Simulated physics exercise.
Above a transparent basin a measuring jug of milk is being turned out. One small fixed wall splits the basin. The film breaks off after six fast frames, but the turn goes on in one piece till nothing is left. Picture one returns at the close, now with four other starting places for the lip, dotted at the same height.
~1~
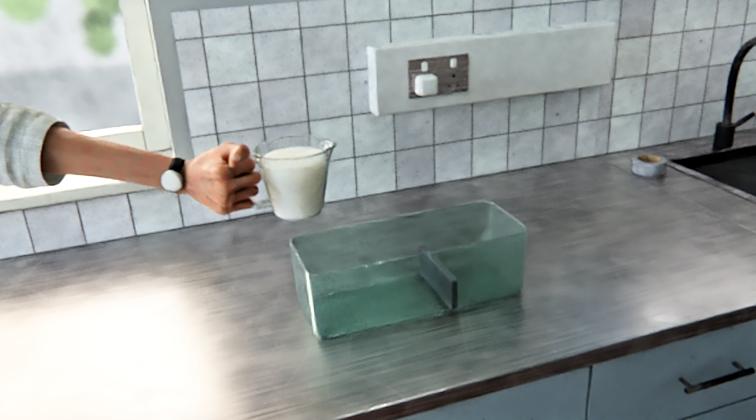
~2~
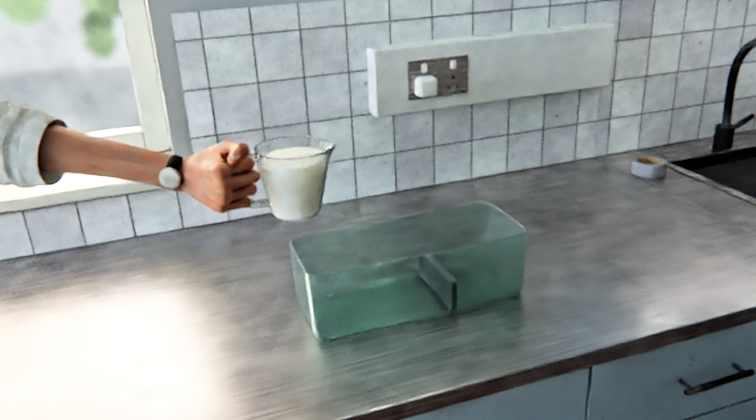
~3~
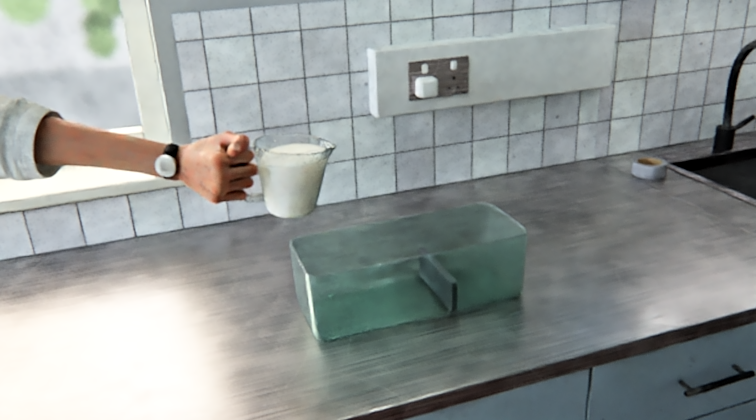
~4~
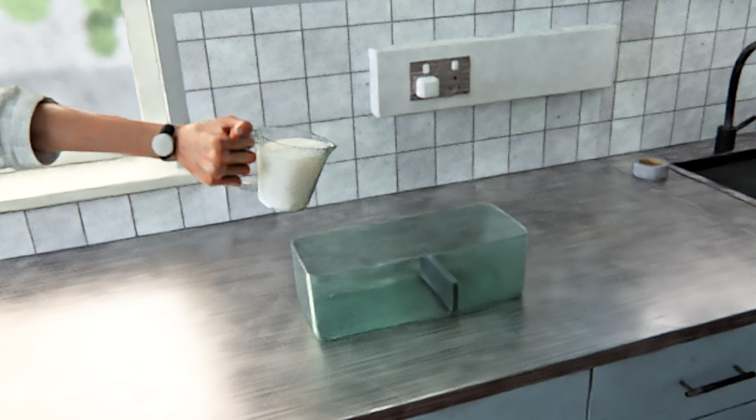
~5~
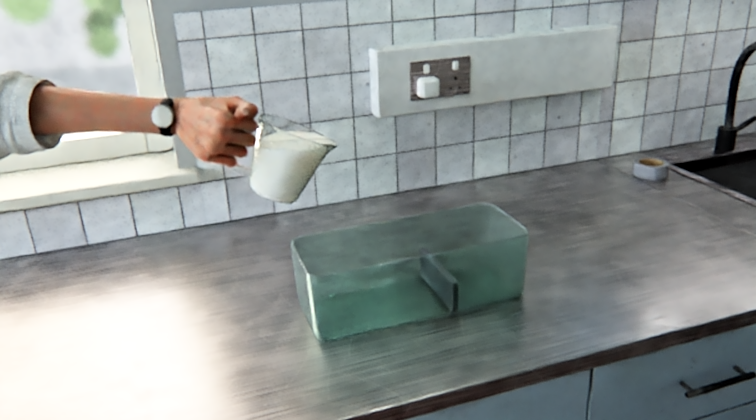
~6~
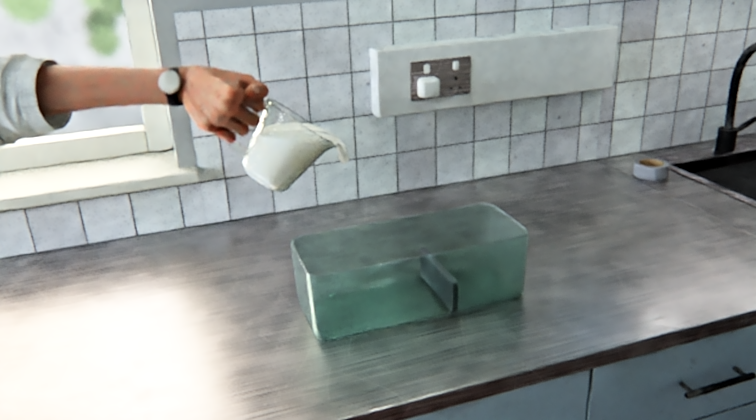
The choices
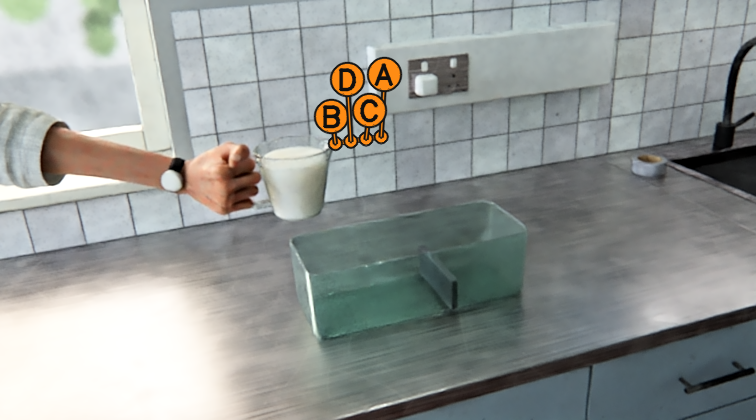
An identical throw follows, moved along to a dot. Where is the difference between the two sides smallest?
C beats the others.
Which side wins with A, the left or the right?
The right side.
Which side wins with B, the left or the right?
The left one.
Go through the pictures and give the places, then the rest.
In the first frame, upright, lip at (335, 143); basin from (314, 339) to (521, 291); top of the wall at (437, 262); nothing has left yet.
In the second frame, upright, lip at (334, 144); nothing has left yet.
In the third frame, tipped about 7°, lip at (335, 145); nothing has left yet.
In the fourth frame, tipped about 15°, lip at (335, 145); nothing has left yet.
In the fifth frame, tipped about 26°, lip at (335, 145); milk is over the lip, down to (335, 145).
In the sixth frame, tipped about 39°, lip at (335, 144); milk is over the lip, down to (343, 160).
On the marked copy, A at (381, 136); B at (335, 143); C at (366, 138); D at (350, 141).
For spot A, about 14 % ends left of the wall and 84 % right of it.
For spot B, about 90 % ends left of the wall and 4 % right of it; 6 % is lost outside.
For spot C, about 43 % ends left of the wall and 54 % right of it; 3 % is lost outside.
For spot D, about 90 % ends left of the wall and 6 % right of it; 4 % is lost outside.
